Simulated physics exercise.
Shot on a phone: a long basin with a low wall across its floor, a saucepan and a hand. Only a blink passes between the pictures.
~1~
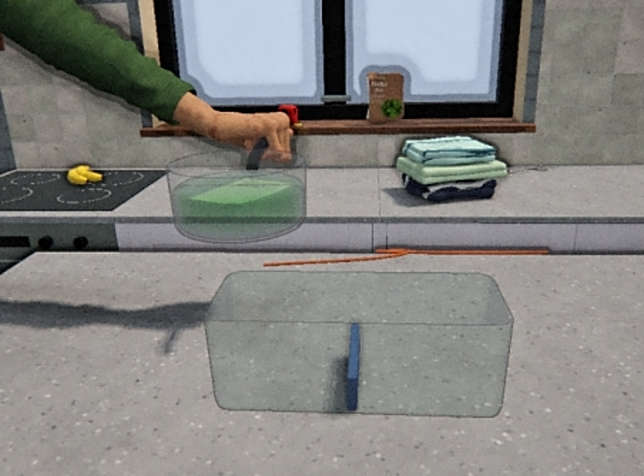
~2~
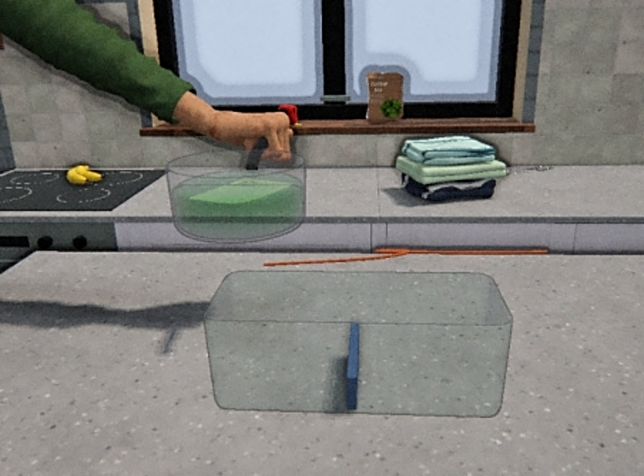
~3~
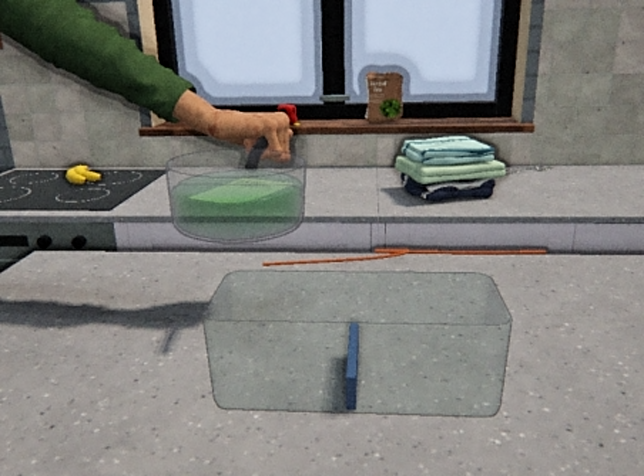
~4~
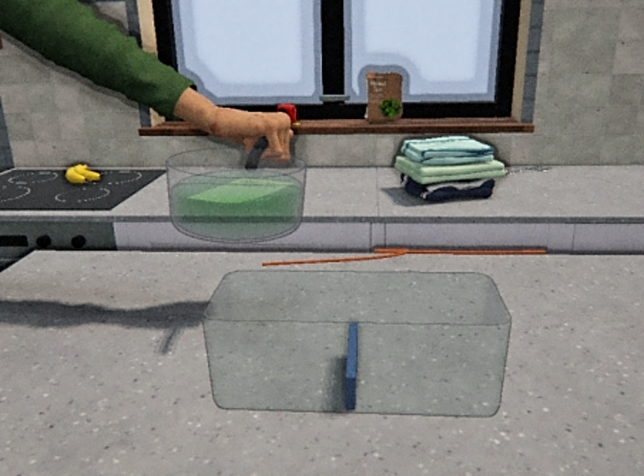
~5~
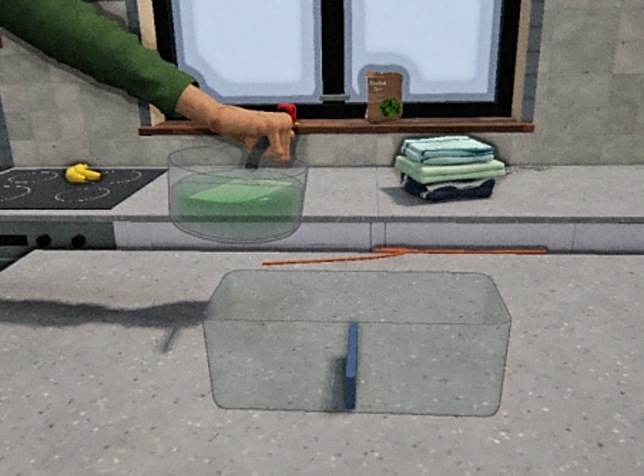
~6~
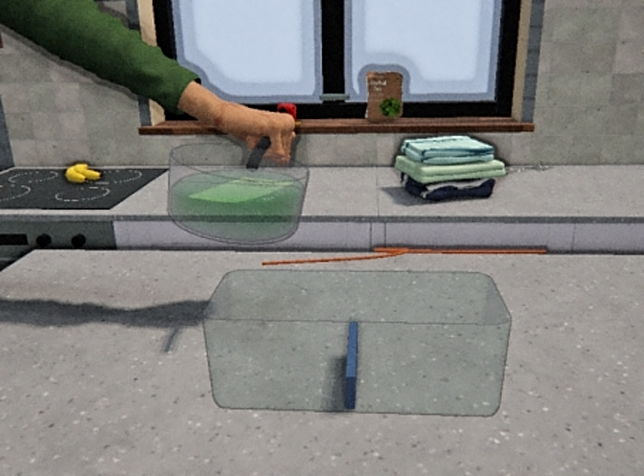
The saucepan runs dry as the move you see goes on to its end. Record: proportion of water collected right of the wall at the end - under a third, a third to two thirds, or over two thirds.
The share right of the wall is going to reach a third without passing two thirds.
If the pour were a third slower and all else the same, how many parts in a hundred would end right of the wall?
About 55 in a hundred.
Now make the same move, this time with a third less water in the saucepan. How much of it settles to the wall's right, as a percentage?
Close to 25 per cent.
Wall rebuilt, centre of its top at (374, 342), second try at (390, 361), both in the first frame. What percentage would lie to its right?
That'd be about 10 percent for the first and about 15 percent for the other.
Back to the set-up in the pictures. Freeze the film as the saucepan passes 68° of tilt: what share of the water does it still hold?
60 per cent, roughly.
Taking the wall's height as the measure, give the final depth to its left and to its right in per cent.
Once it settles, the left reaches around 40 and the right around 40.
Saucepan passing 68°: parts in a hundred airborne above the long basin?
It's close to 35 percent.
A moment on, the saucepan is tipped part way and 60 per cent is still to pour, 3 is left of the wall and 3 right of it.
Next, the saucepan is tipped on its side and 14 per cent is still to pour, 30 is left of the wall and 46 right of it.
Then the saucepan is tipped on its side and 2 per cent is still to pour, 49 is left of the wall and 46 right of it.
Later the saucepan is tipped on its side and 0 per cent is still to pour, 52 is left of the wall and 47 right of it.
Finally, 53 per cent lies left of the wall, 47 right of it and 1 outside.
